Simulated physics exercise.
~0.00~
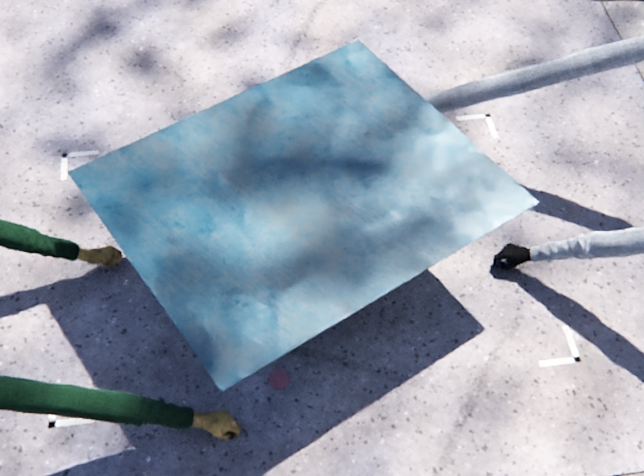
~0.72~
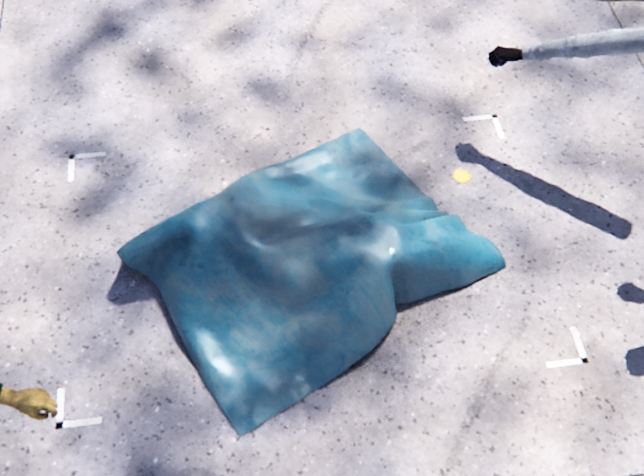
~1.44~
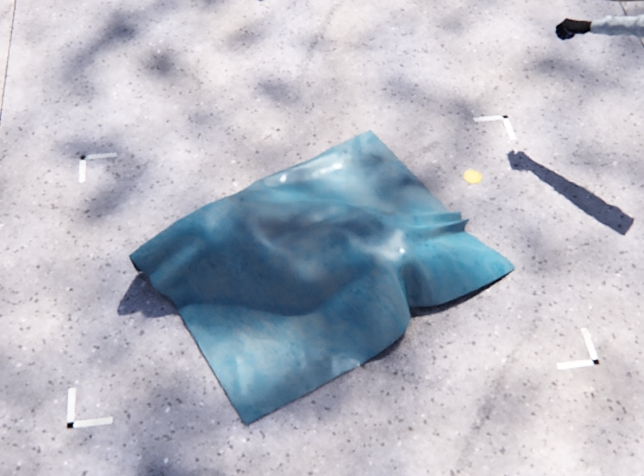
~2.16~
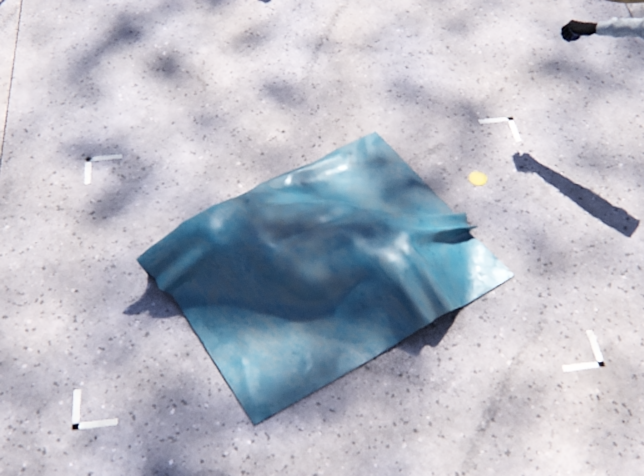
A blue, cloudy-patterned sheet is held flat above a pale, speckled floor marked with white corner brackets, seen from above in dappled shade. Two green-sleeved arms reach in from the left and two pale-sleeved arms from the right, while a small reddish disc shows near the sheet's lower edge. The hands let go and draw back as the sheet drops, covering the reddish disc and leaving a yellow lid visible at the upper right. The sheet settles in raised folds, its right corner shifting and flattening slightly. It finally lies rumpled over hidden shapes, with the yellow lid still uncovered.
